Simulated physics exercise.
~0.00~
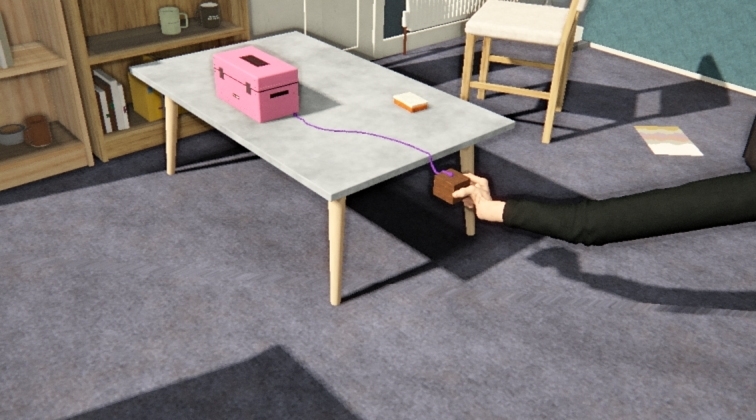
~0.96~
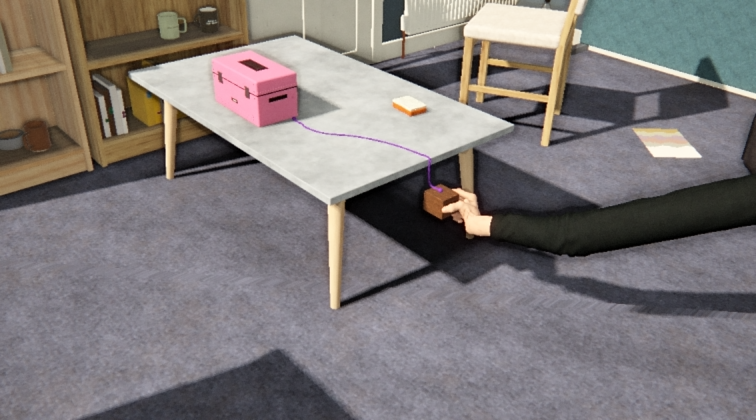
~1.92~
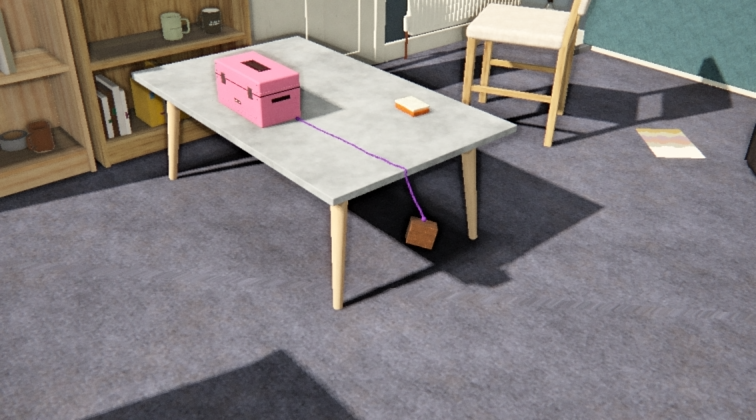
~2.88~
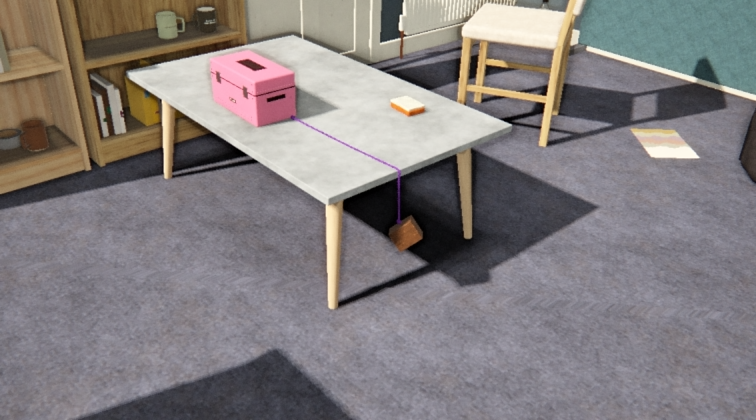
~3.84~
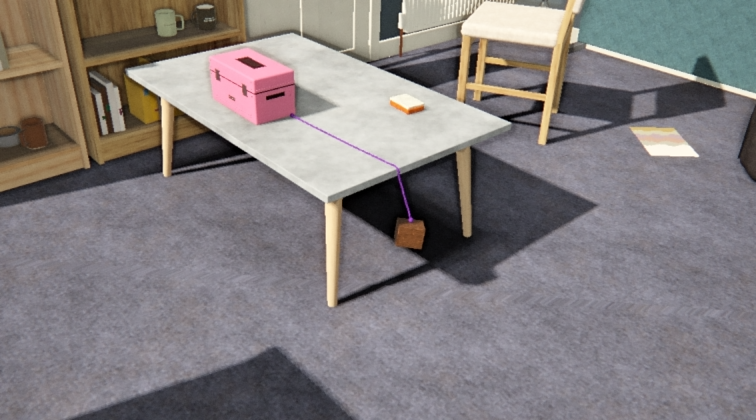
On a grey table, a pink toolbox and sponge staying put as a hand releases a string-tied brown block, left dangling below.
